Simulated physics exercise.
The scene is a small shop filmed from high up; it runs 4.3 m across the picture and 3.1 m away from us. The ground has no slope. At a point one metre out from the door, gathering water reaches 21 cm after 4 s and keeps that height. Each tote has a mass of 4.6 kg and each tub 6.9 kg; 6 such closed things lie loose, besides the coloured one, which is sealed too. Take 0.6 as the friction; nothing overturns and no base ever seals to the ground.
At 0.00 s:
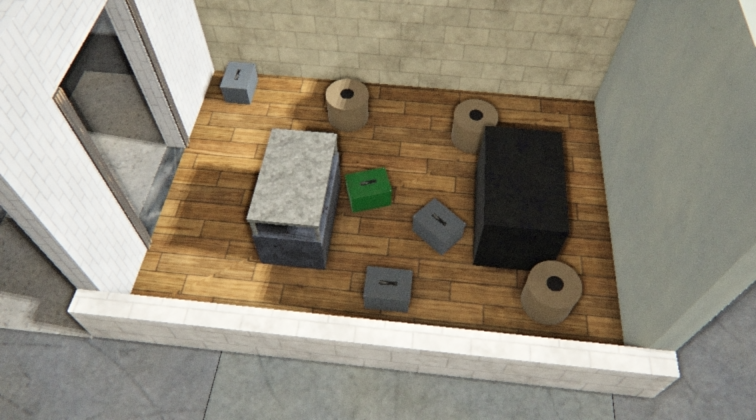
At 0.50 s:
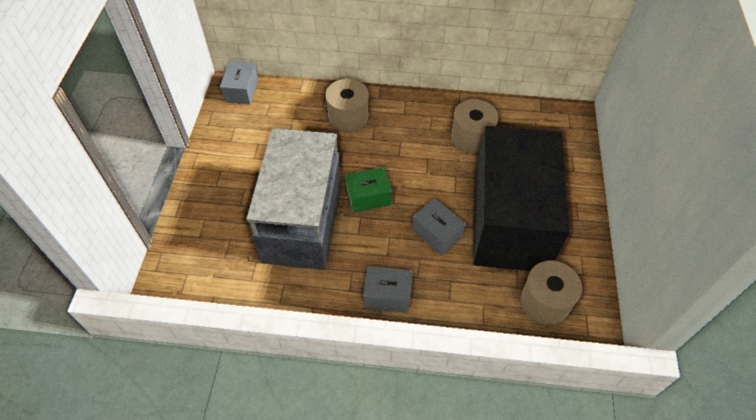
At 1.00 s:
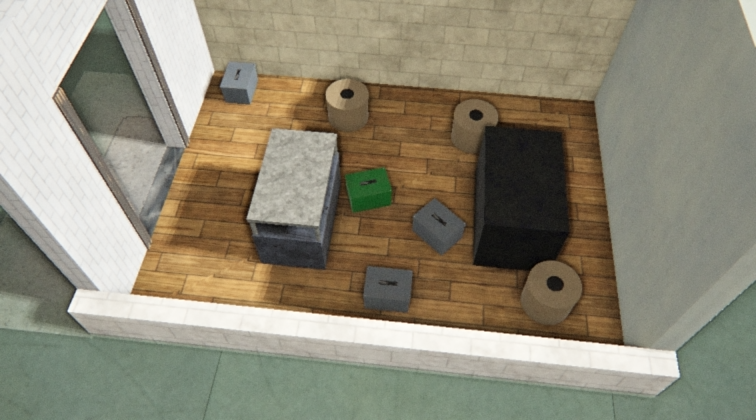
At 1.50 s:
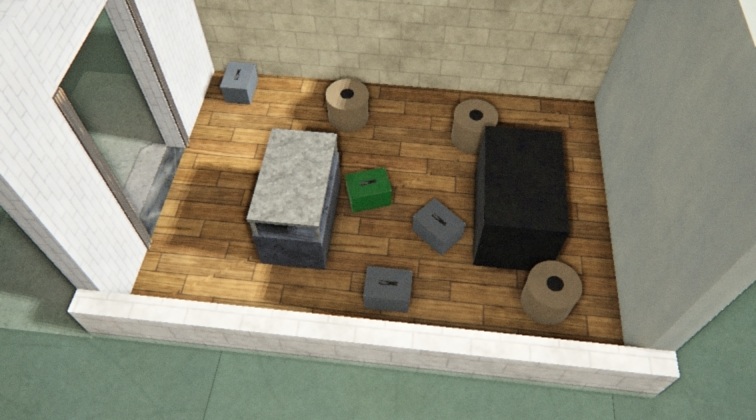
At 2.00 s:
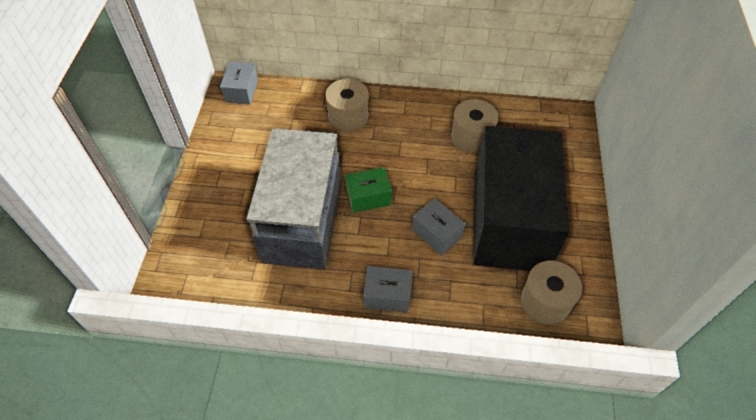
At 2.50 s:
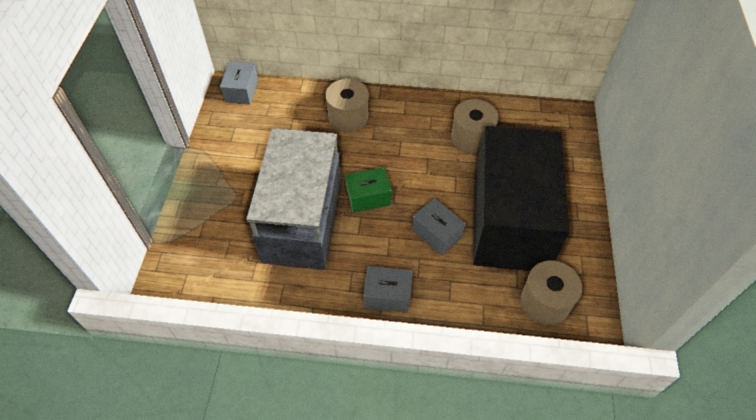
The clip shows a small shop from above as greenish water covers the grey ground outside, then a thin sheet spreads just inside the left doorway, while the green box, grey boxes and tan cylinders stay still.
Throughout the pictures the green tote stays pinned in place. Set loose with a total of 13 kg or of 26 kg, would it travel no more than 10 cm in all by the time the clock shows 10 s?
It stays steady with the lesser amount.
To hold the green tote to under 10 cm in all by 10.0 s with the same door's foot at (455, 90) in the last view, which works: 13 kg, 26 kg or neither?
Note: Only the heavier mass keeps it.
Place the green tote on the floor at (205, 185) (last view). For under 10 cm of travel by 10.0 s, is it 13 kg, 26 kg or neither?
So heavier weight required.
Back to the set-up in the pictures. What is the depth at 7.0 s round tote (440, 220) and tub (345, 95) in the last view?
Close to 4 and 4 centimetres.
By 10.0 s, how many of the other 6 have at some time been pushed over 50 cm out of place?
It works out to 5.
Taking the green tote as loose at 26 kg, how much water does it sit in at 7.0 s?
About 2 cm.
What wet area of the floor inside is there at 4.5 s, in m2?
About 4.5 m2.
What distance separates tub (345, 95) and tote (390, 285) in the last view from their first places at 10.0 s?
They sit 250 cm and 120 cm away, in the order given.
After 3.5 s the green tote would be 0 cm from its start with 13 kg and 0 cm from its start with 26 kg; 0 cm of water round it then.
After 4.5 s the green tote would be 0 cm from its start with 13 kg and 0 cm from its start with 26 kg; 0 cm of water round it then.
After 7.0 s the green tote would be 0 cm from its start with 13 kg and 0 cm from its start with 26 kg; 2 cm of water round it then.
After 10.0 s the green tote would be 0 cm from its start with 13 kg and 0 cm from its start with 26 kg; 4 cm of water round it then.
